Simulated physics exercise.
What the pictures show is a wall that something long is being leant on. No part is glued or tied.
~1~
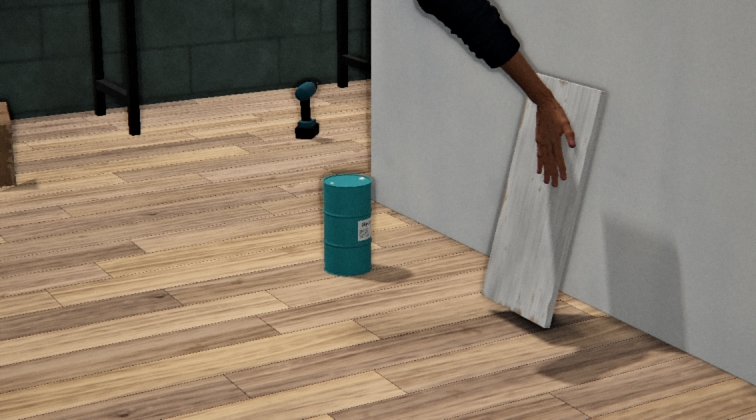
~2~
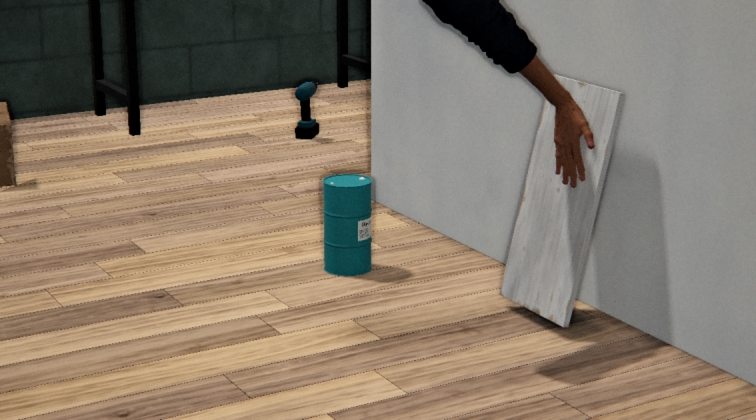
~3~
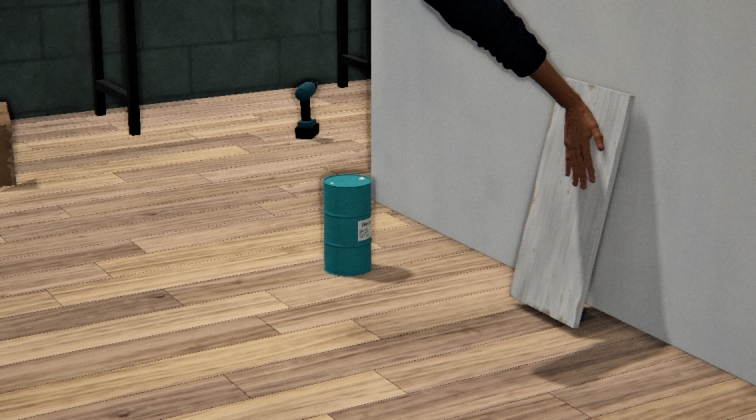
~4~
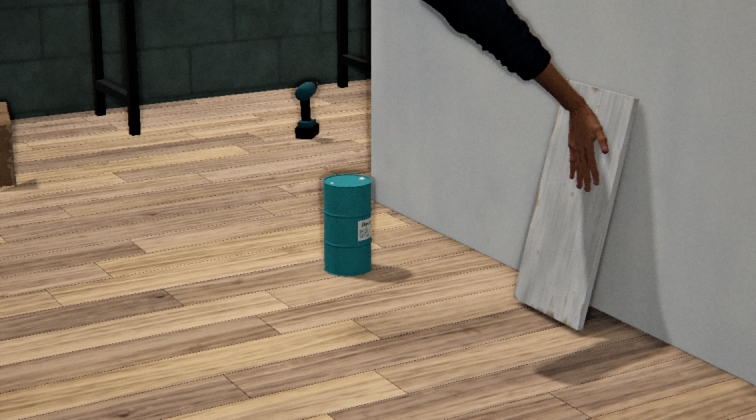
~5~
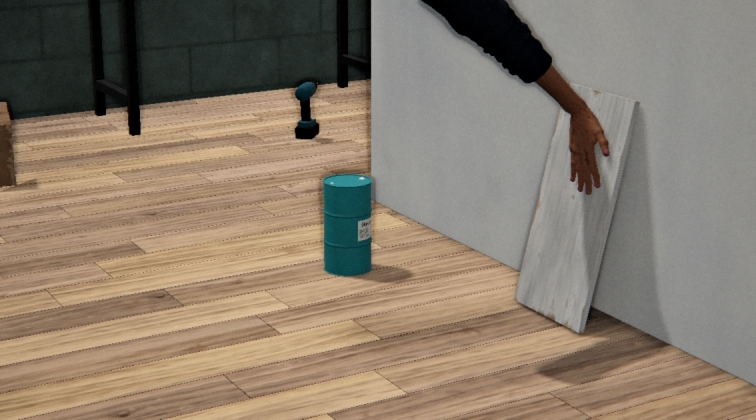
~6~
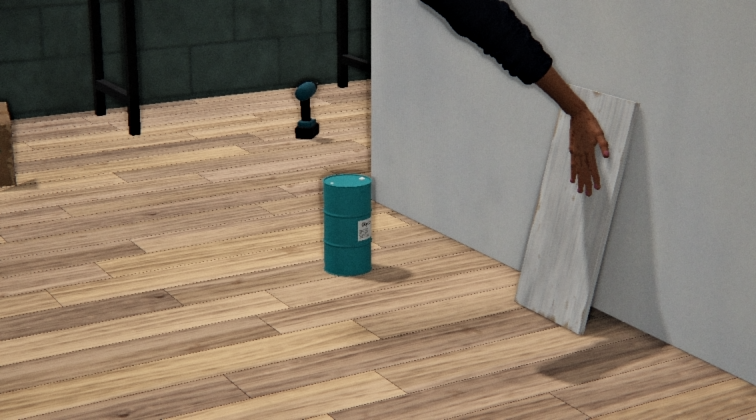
A dark-sleeved arm reaches in from the top of a room with a wood-plank floor and a pale grey wall on the right, seen from slightly above. Its hand is on a whitish board, with a turquoise canister at centre and dark legs and a small teal object behind. The hand moves the tilted board a short way right until it leans on the wall, still held, while the view stays fixed.
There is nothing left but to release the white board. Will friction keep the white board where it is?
It ends up unmoved.
Then, 0.60 s later than the last frame, all is still.
Then, 1.20 s later than the last frame, white board resting near (575, 207).
When it is over, both as before. End places, in pixels of the last picture, white board near (575, 207). The board remains leaning.
